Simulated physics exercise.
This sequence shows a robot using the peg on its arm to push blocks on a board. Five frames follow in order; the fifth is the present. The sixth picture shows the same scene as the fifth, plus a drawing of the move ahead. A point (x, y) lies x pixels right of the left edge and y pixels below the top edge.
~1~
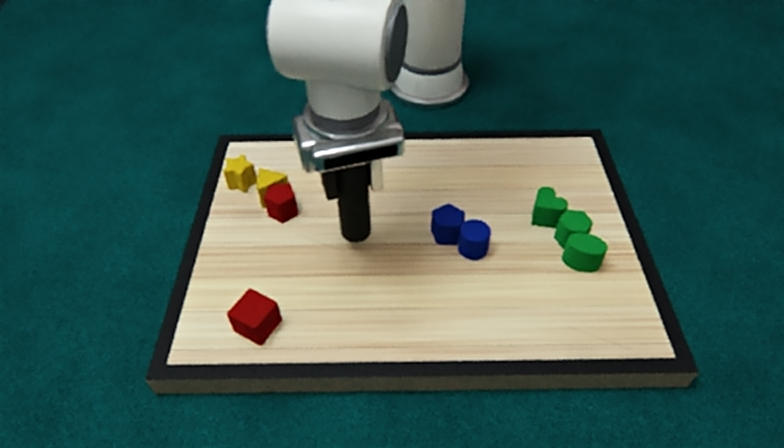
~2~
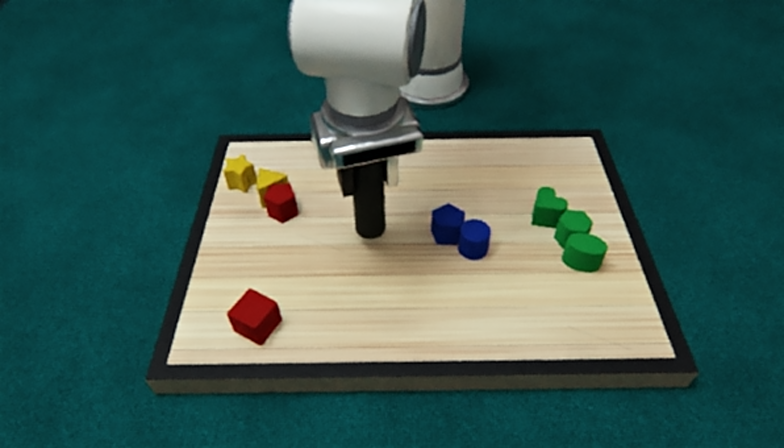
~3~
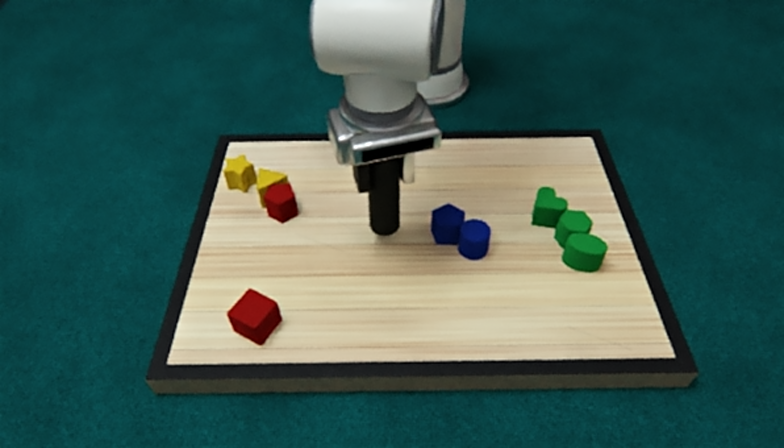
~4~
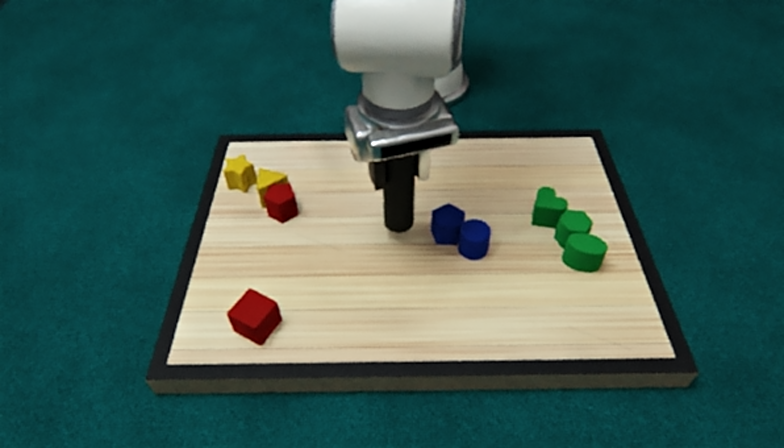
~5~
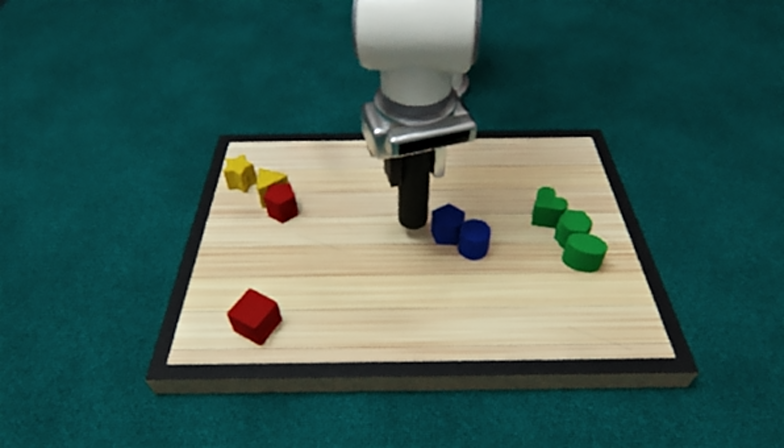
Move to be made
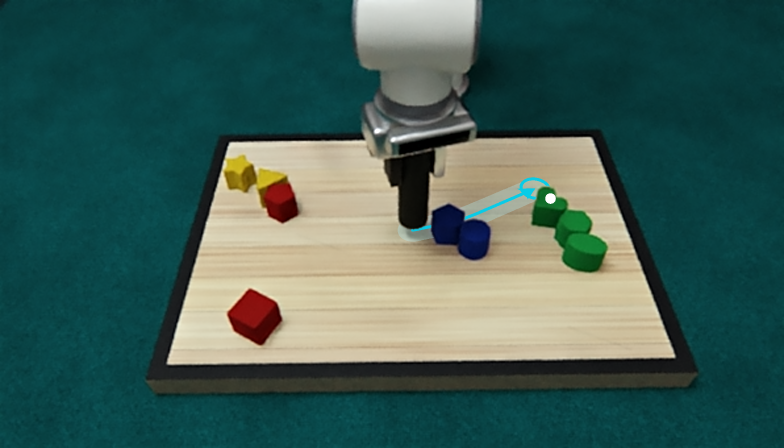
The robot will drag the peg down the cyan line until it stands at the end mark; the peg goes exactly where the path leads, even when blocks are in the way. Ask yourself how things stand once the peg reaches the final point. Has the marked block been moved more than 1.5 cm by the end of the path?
No, I don't think so.
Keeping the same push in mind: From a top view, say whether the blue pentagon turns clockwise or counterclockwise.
My answer: Clockwise.
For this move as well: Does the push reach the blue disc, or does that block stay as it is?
It is moved from its place.
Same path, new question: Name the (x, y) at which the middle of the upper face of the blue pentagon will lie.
I'd place it at (495, 214), taking the centre of its top.
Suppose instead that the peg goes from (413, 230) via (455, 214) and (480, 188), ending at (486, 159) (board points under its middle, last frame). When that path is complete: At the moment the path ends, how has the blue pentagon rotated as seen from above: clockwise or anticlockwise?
It ends up turned clockwise.
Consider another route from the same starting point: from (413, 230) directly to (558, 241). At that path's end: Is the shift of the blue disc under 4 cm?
In short: No.
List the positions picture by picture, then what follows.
Peg tip at (356, 231); block tops, blue pentagon at (449, 215); blue disc at (476, 230); green heart-shaped block at (551, 199), in the first frame.
Peg at (371, 228); blocks unchanged, in the second frame.
Peg at (385, 225); blocks unchanged, in the third frame.
Peg at (399, 222); blocks unchanged, in the fourth frame.
Peg at (413, 219); blue pentagon at (449, 215); blue disc at (476, 230); green heart-shaped block at (551, 199), in the fifth frame.
Path on the board, from (413, 230) via (458, 220) and (498, 204), ending at (535, 188); the dot is on the green heart-shaped block.
The first path, step by step. One third of the way, peg at (460, 209); blue pentagon at (488, 214), turned 65° clockwise; blue disc at (491, 236).
Two thirds of the way, peg at (500, 193); blue pentagon at (495, 214), turned 80° clockwise; blue disc at (491, 236).
At the end, peg at (538, 177); blue pentagon at (495, 214), turned 80° clockwise; blue disc at (491, 236); green heart-shaped block in place.
